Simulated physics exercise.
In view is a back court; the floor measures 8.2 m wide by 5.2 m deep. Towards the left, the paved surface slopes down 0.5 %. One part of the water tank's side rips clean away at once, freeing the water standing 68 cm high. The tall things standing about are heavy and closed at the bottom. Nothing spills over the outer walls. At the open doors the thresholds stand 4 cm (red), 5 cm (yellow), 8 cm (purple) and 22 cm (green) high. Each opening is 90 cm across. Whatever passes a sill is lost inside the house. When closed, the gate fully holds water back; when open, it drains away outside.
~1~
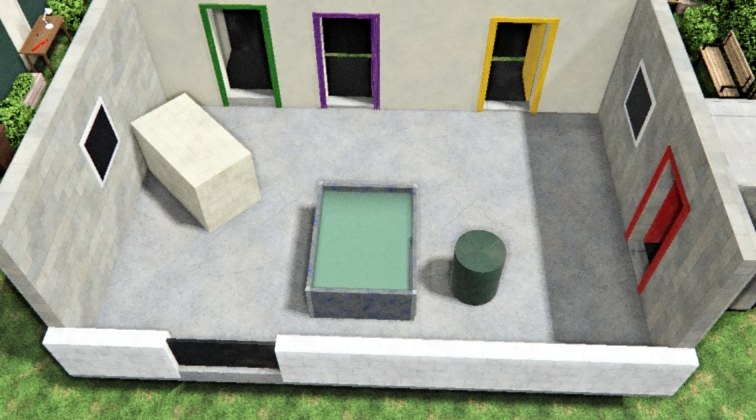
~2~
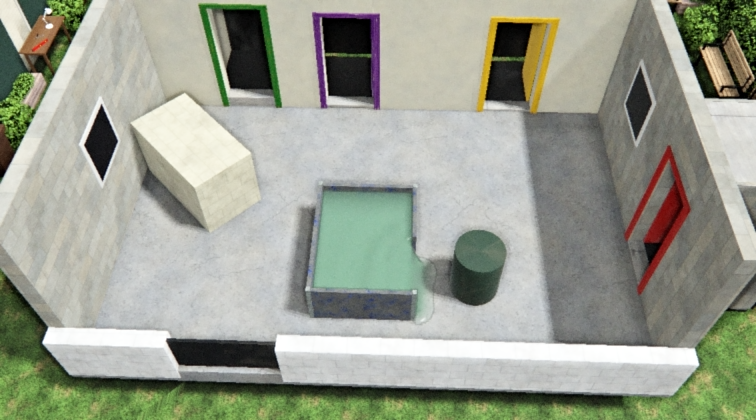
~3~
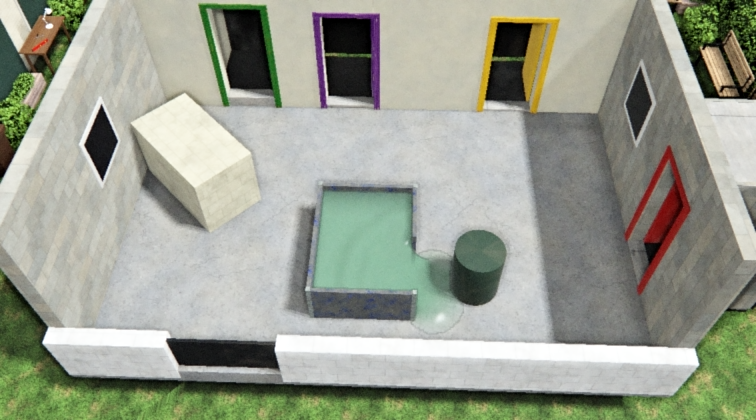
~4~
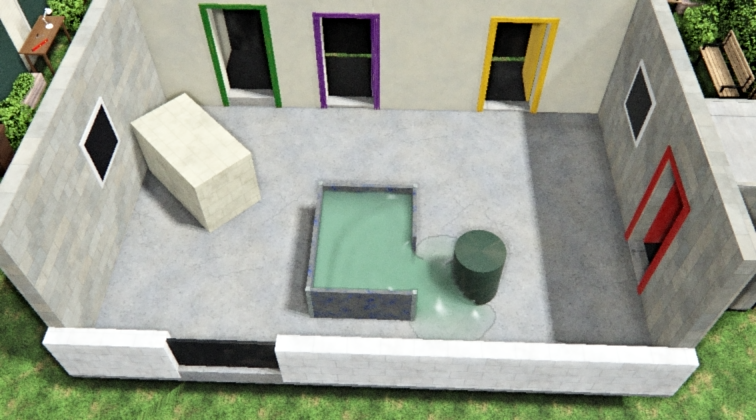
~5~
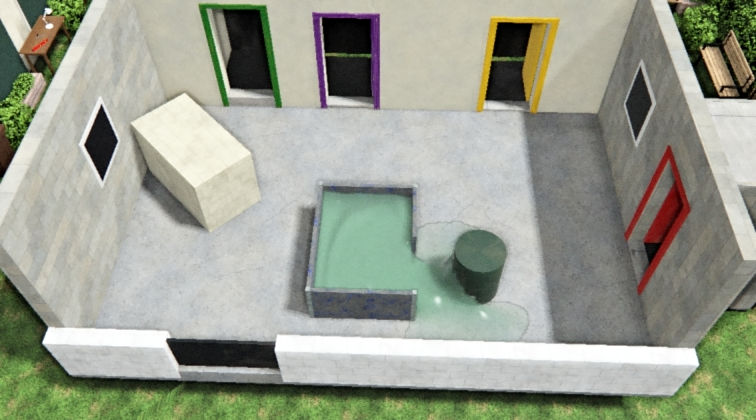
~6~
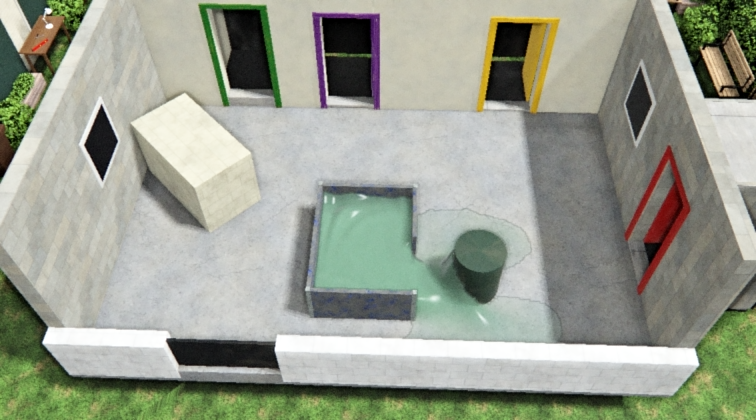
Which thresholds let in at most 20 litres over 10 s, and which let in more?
The red door lets in more; the yellow door lets in more; the purple door lets in at most that; the green door lets in at most that.
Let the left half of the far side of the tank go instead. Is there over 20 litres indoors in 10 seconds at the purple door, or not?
Note: Purple door, beyond the limit.
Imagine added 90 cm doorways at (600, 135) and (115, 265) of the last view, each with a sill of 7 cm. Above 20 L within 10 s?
So the first one exceeds it, while the second one doesn't reach it.
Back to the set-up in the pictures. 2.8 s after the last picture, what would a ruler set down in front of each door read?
You'd see red at 10 cm, yellow at 8 cm, purple at 3 cm and green at 0 cm.
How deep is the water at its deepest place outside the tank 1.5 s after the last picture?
Roughly 32 cm.
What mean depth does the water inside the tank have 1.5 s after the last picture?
It averages close to 32 centimetres.
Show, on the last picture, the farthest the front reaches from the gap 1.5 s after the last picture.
That would be close to (584, 127).
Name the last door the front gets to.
It's the green door.
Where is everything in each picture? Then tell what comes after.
The first frame shows the water tank at (365, 238) is whole and still, 68 cm deep.
In the second frame, water pours out at (411, 281) and has run 0.6 m, to (424, 262); typically 10 cm deep outside, 68 cm at the water tank's back.
In the third frame, the front is at a hidden place, 0.8 m from the gap at (411, 282); 0.8 m2 of floor is under water; 68 cm left at the back of the water tank.
In the fourth frame, the front is at a hidden place, 1.3 m from the gap at (411, 283); 1.5 m2 of floor is under water; 64 cm left at the back of the water tank.
In the fifth frame, the front is at (521, 325), 1.7 m from the gap at (411, 283); 2.4 m2 of floor is under water; 57 cm left at the back of the water tank.
In the sixth frame, the front is at (555, 333), 2.2 m from the gap at (411, 283); 3.5 m2 of floor is under water; 58 cm left at the back of the water tank.
Then, 0.7 s after the last picture water covers 20 % of the floor and is deepest (46 cm) near (444, 288); red door not reached, yellow door not reached, purple door not reached, green door not reached.
Then, 1.5 s after the last picture water covers 40 % of the floor and is deepest (32 cm) near (444, 288); red door 7 cm at the sill, 0 L in, yellow door 5 cm at the sill, 0 L in, purple door not reached, green door not reached.
Then, 2.8 s after the last picture water covers 55 % of the floor and is deepest (22 cm) near (444, 288); red door 10 cm at the sill, 19 L in, yellow door 8 cm at the sill, 11 L in, purple door 3 cm at the sill, 0 L in, green door not reached.
Then, 5.3 s after the last picture water covers 65 % of the floor and is deepest (13 cm) near (541, 161); red door 7 cm at the sill, 46 L in, yellow door 10 cm at the sill, 43 L in, purple door 2 cm at the sill, 0 L in, green door 1 cm at the sill, 0 L in.
Then, 9.3 s after the last picture water covers 90 % of the floor and is deepest (13 cm) near (169, 105); red door 4 cm at the sill, 54 L in, yellow door 7 cm at the sill, 81 L in, purple door 4 cm at the sill, 0 L in, green door 3 cm at the sill, 0 L in.
